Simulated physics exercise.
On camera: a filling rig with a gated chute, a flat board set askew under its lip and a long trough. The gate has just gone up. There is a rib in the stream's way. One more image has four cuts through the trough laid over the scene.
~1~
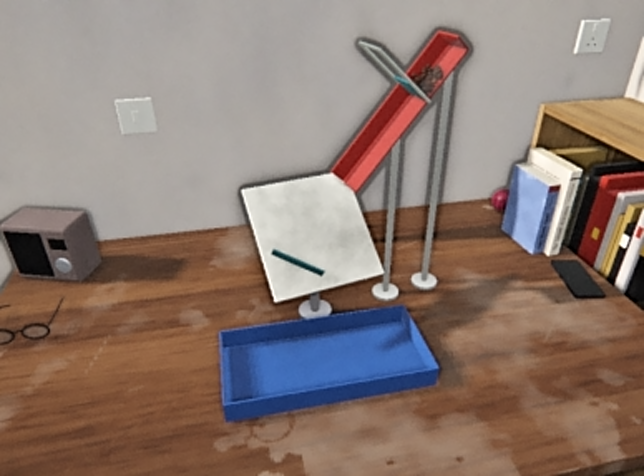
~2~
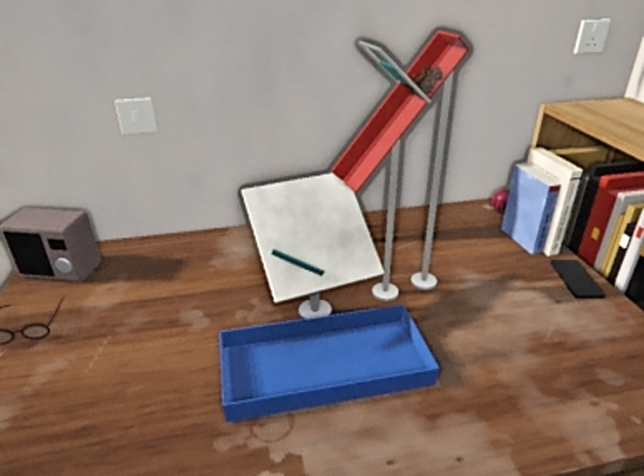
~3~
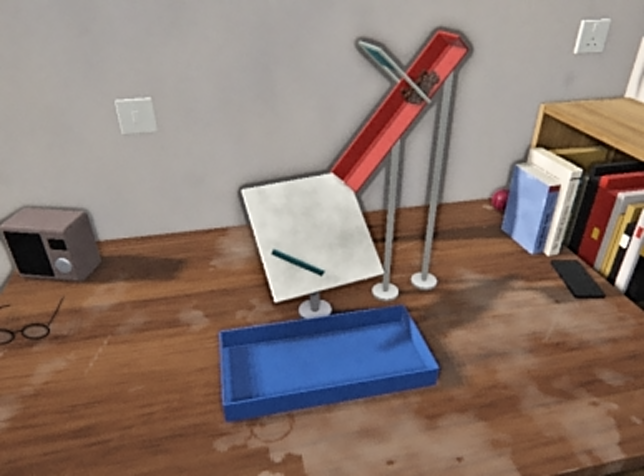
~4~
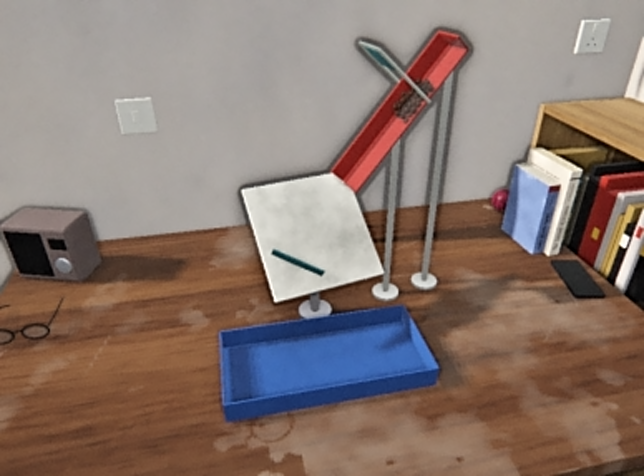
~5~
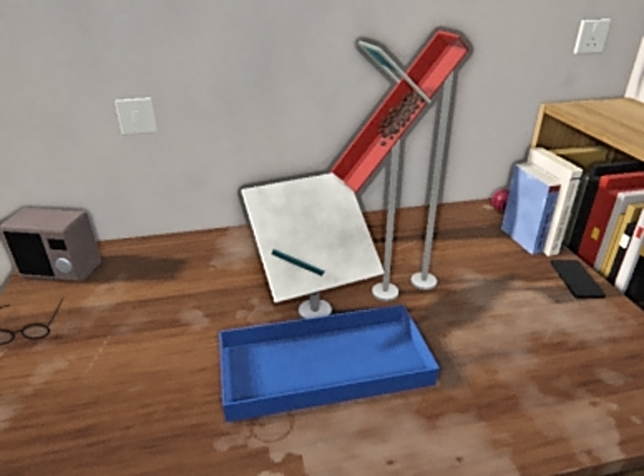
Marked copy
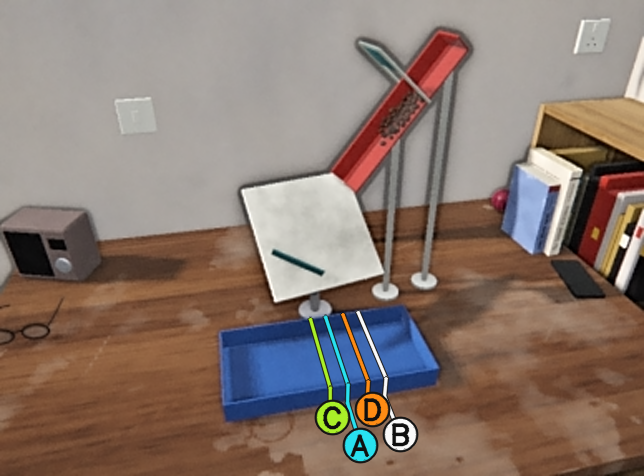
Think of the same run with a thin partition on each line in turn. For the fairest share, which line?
Go for D.
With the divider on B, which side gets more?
Left.
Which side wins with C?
More lands on the right.
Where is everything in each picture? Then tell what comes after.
Load behind the gate near (425, 85), flat chocolate drops; lip of the chute near (349, 187), sloping steeply, in the first picture.
Middle of the board near (313, 231), tilted fairly steeply; middle of its low edge near (332, 287); of its high edge near (296, 180), in the second picture.
Front corners of the trough near (224, 405) and (438, 368), empty; front of the load near (415, 102), in the third picture.
Middle of the load near (414, 100); its front near (406, 121), close to a quarter of the way to the lip; rib from (273, 249) to (325, 272), in the fourth picture.
Middle of the load near (401, 118); its front near (383, 143), close to half of the way to the lip, in the fifth picture.
On the marked copy, line A crosses the front rim at (347, 384); line B crosses the front rim at (385, 377); line C crosses the front rim at (330, 387); line D crosses the front rim at (367, 380).
With A, of what is caught, only a few on the left of the divider, all but a few on the right.
With B, of what is caught, all but a few on the left of the divider, a small share on the right.
With C, of what is caught, none at all on the left of the divider, the whole lot on the right.
With D, of what is caught, close to half on the left of the divider, close to half on the right.
